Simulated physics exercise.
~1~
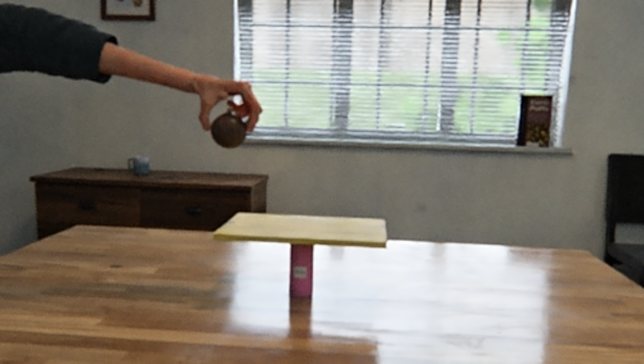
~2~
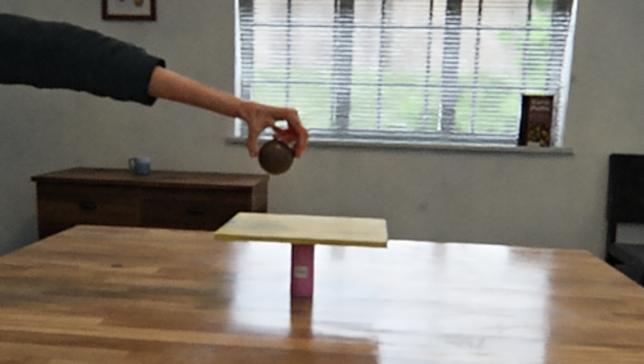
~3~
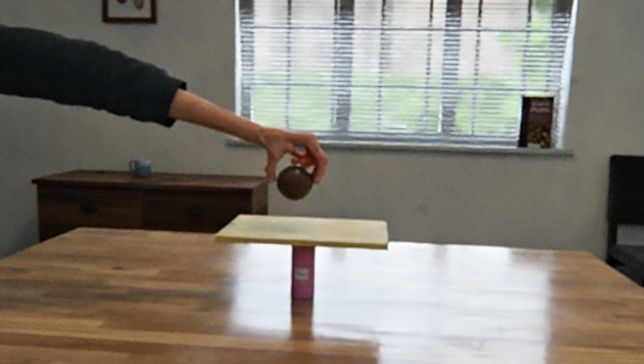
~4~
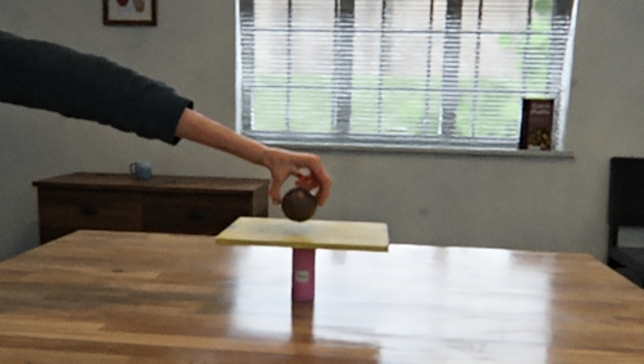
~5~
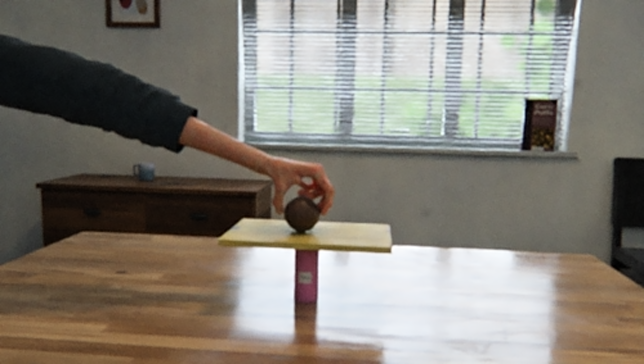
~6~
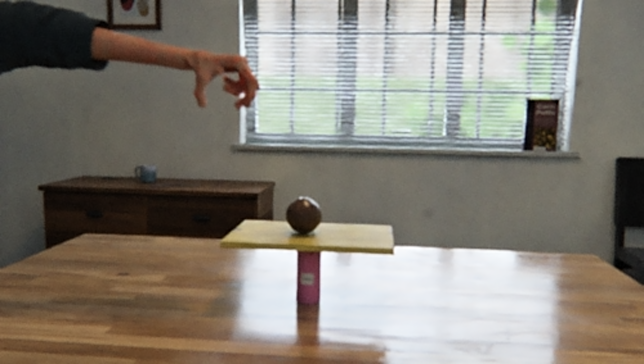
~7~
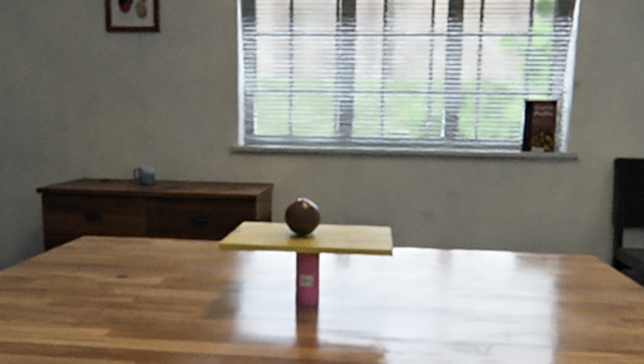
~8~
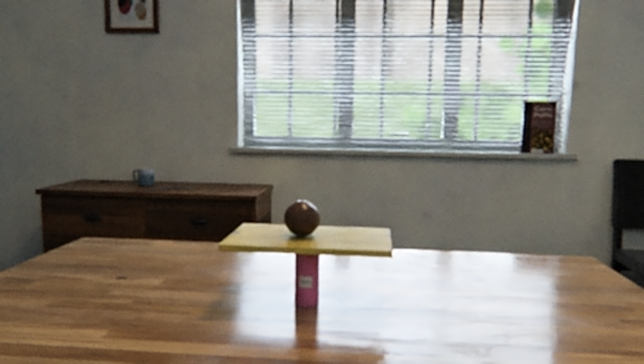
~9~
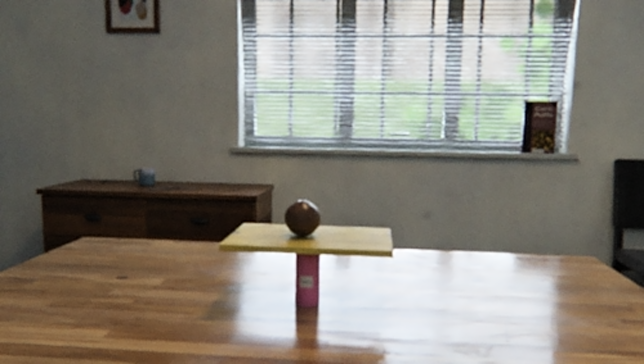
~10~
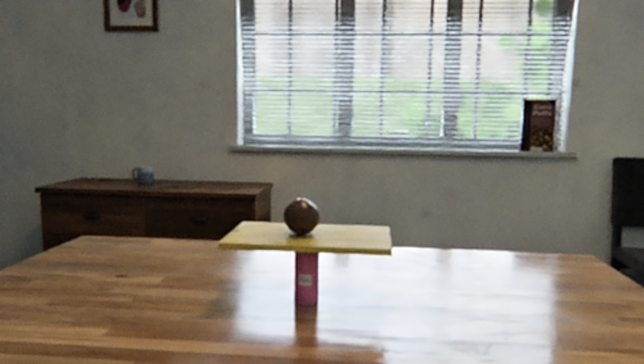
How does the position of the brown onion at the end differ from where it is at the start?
At the start the onion is held in a hand in the air, above and to the left of the board's left edge. At the end it is further right and lower, resting by itself on top of the yellow board near the middle.
